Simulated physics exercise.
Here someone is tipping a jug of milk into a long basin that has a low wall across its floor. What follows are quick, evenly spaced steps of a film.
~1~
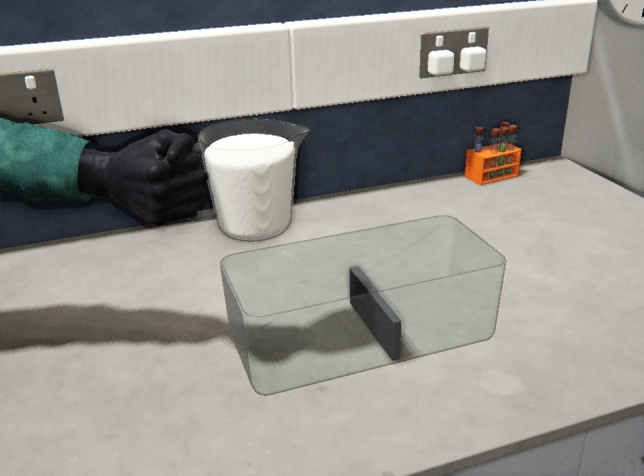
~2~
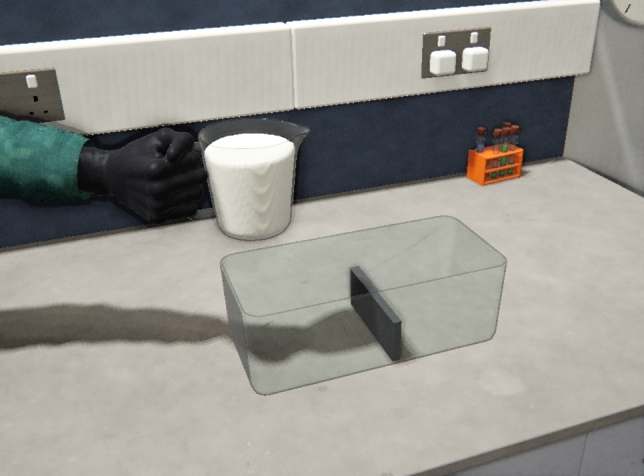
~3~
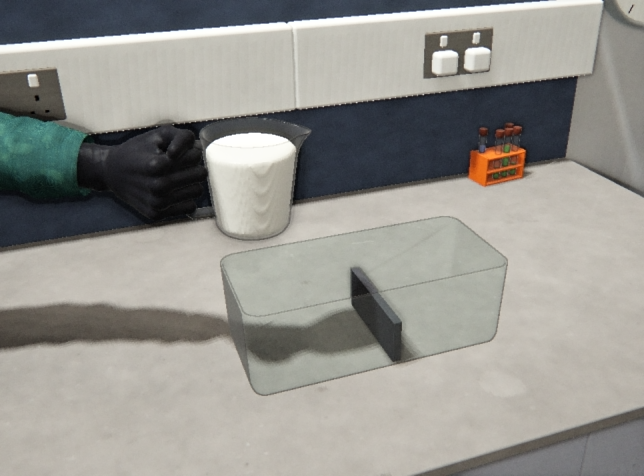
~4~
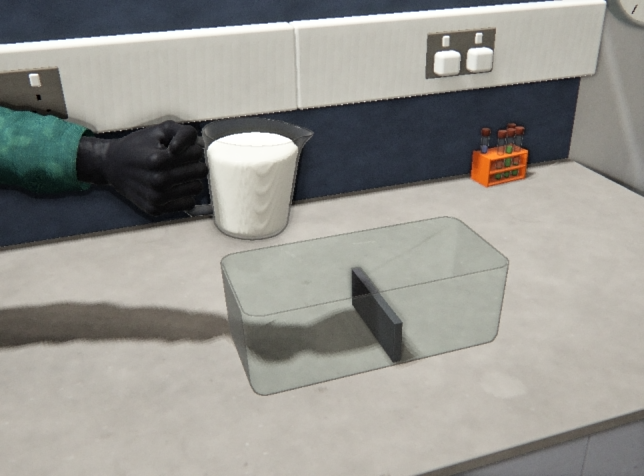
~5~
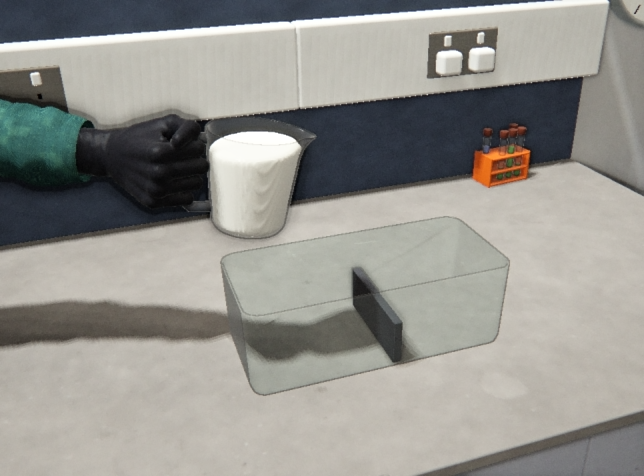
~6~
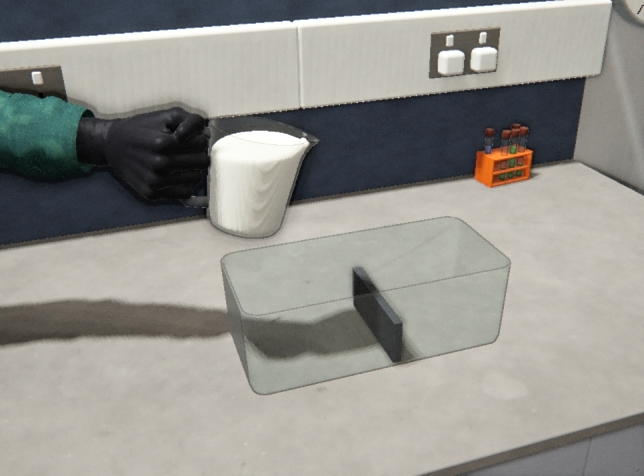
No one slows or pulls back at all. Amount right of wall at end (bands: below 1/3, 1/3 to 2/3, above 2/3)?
Below 1/3.
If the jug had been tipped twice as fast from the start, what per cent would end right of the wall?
It comes to near 10 per cent.
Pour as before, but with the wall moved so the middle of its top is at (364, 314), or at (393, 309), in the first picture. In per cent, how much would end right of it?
About 60 % and 10 %.
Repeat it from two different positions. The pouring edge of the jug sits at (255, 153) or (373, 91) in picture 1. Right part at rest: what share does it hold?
Estimate: 0 per cent, then 95 per cent.
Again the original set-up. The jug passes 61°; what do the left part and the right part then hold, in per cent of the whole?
The left part holds close to 5 per cent, the right part close to 0.
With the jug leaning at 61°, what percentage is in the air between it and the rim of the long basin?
Around 15 in a hundred.
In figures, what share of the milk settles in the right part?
Around 20 %.
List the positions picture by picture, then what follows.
In the first picture, it leans 0°; its right rim is at (308, 127); the milk meets the walls at (204, 153) and (292, 142); the long basin's rim runs from (232, 288) to (479, 238); the wall's top is at (374, 294).
In the second picture, it leans 1°; its right rim is at (308, 127); the milk meets the walls at (204, 152) and (292, 141).
In the third picture, it leans 2°; its right rim is at (310, 129); the milk meets the walls at (206, 151) and (293, 141).
In the fourth picture, it leans 5°; its right rim is at (313, 131); the milk meets the walls at (207, 150) and (295, 141).
In the fifth picture, it leans 9°; its right rim is at (315, 134); the milk meets the walls at (209, 150) and (299, 140).
In the sixth picture, it leans 13°; its right rim is at (318, 138); the milk meets the walls at (211, 151) and (306, 140).
A moment on, the jug is tipped part way and 78 per cent is still to pour, 5 is left of the wall and 2 right of it.
Next, the jug is tipped on its side and 29 per cent is still to pour, 37 is left of the wall and 17 right of it.
Then the jug is tipped on its side and 3 per cent is still to pour, 75 is left of the wall and 17 right of it.
Later the jug is tipped on its side and 0 per cent is still to pour, 80 is left of the wall and 18 right of it.
In the end 80 per cent lies left of the wall, 18 right of it and 2 outside.
